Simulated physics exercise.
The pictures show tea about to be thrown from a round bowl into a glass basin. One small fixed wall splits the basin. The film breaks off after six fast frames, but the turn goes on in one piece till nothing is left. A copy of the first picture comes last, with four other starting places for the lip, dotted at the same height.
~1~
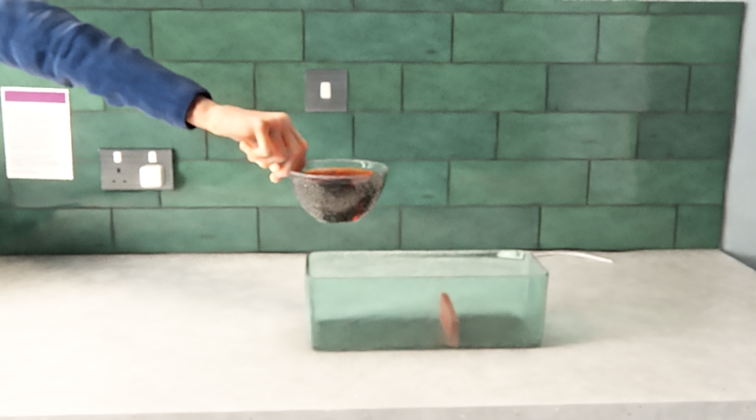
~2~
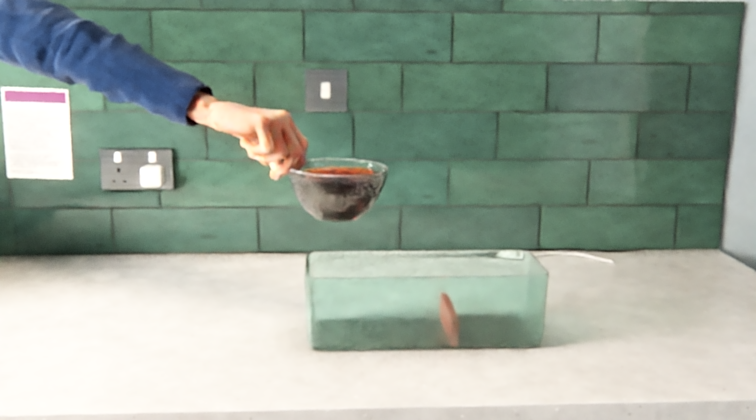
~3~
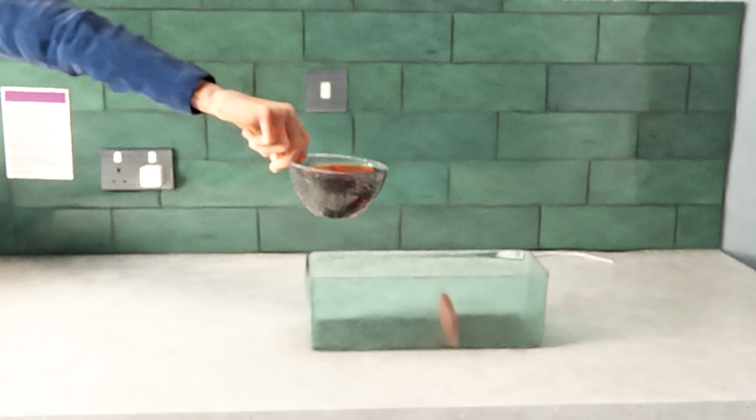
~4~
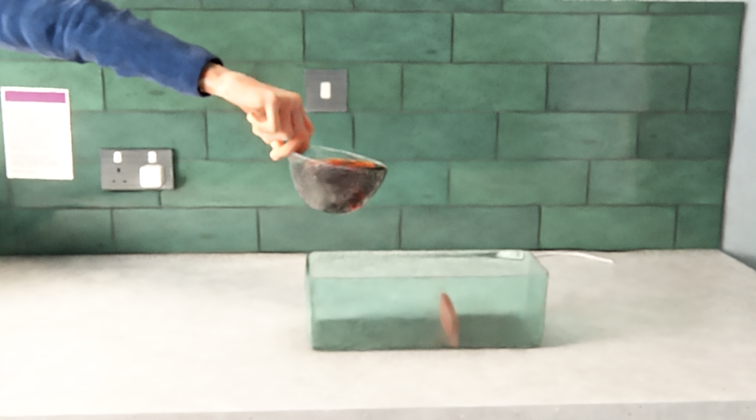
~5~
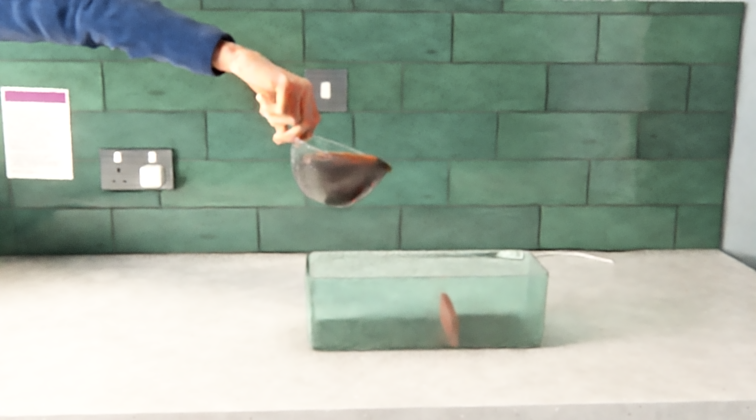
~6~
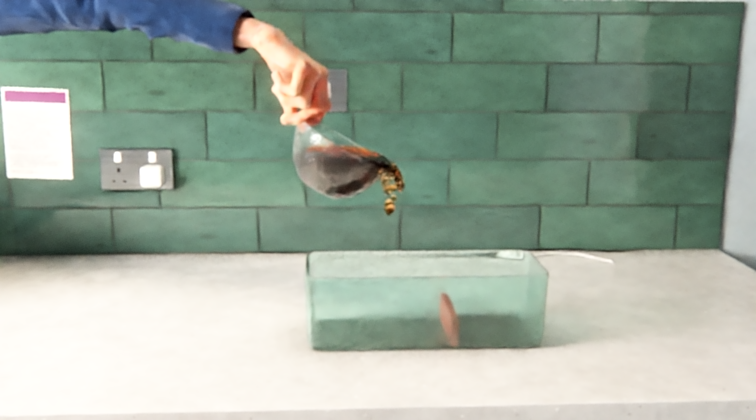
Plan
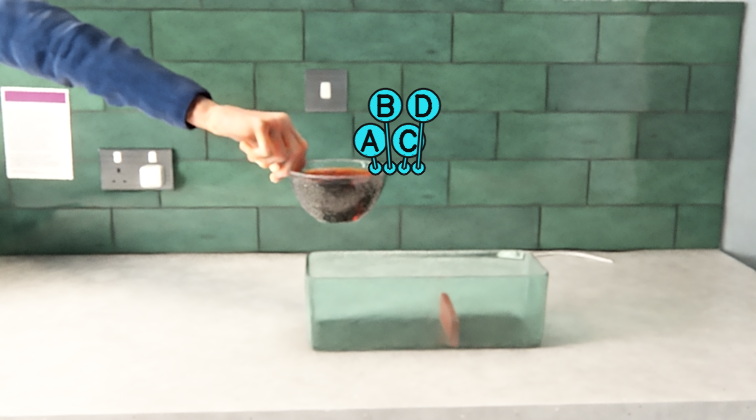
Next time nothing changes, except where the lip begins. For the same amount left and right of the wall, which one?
Take A.
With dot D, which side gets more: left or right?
More ends on the right.
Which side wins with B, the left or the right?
The right side.
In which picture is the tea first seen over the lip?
In picture 5.
In cyan, A at (375, 167); B at (389, 167); C at (403, 167); D at (418, 167).
With A, about 50 % ends left of the wall and 49 % right of it.
With B, about 19 % ends left of the wall and 80 % right of it.
With C, about 10 % ends left of the wall and 90 % right of it.
With D, about 7 % ends left of the wall and 93 % right of it.
